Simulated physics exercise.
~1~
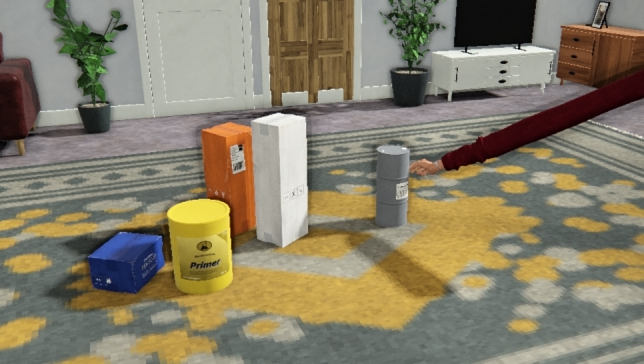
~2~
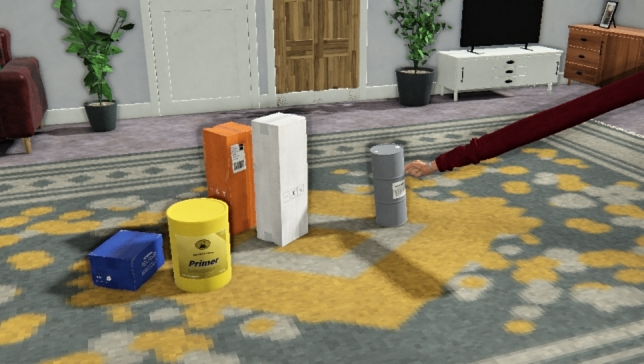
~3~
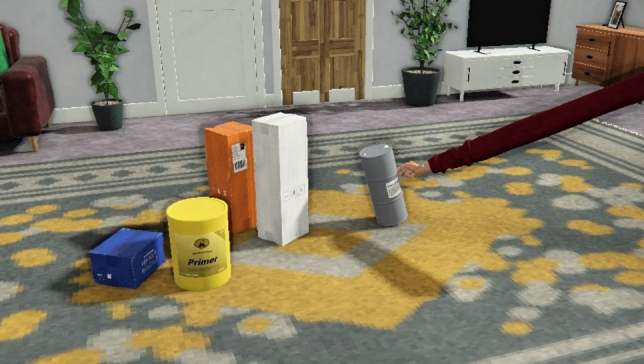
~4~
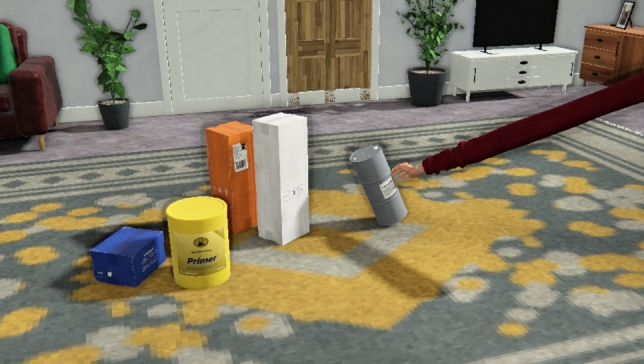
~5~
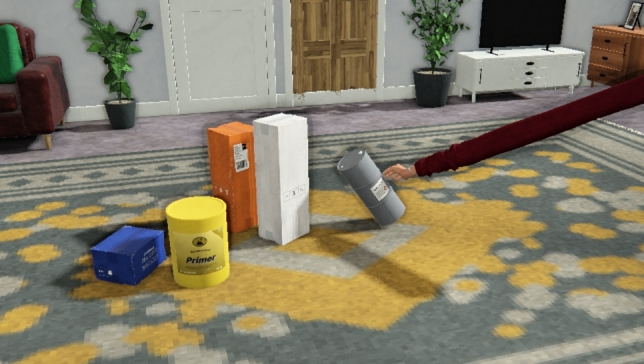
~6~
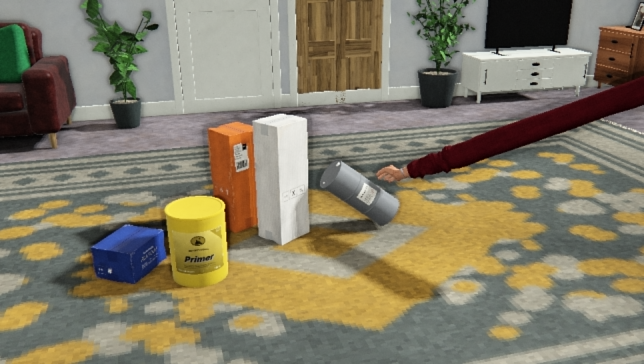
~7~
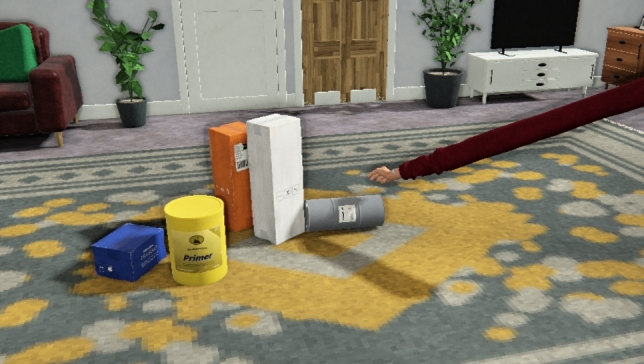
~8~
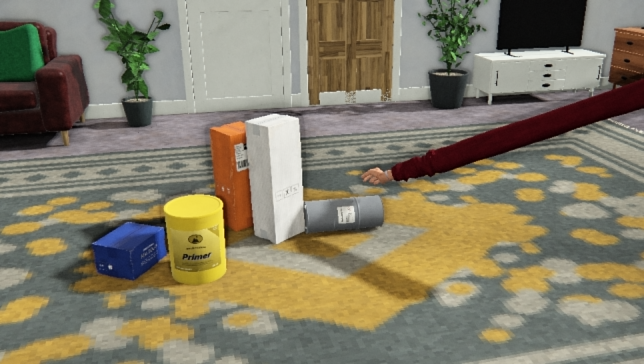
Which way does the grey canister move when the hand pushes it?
The grey canister moves to the left, leaning over toward the white box until it lies on its side.
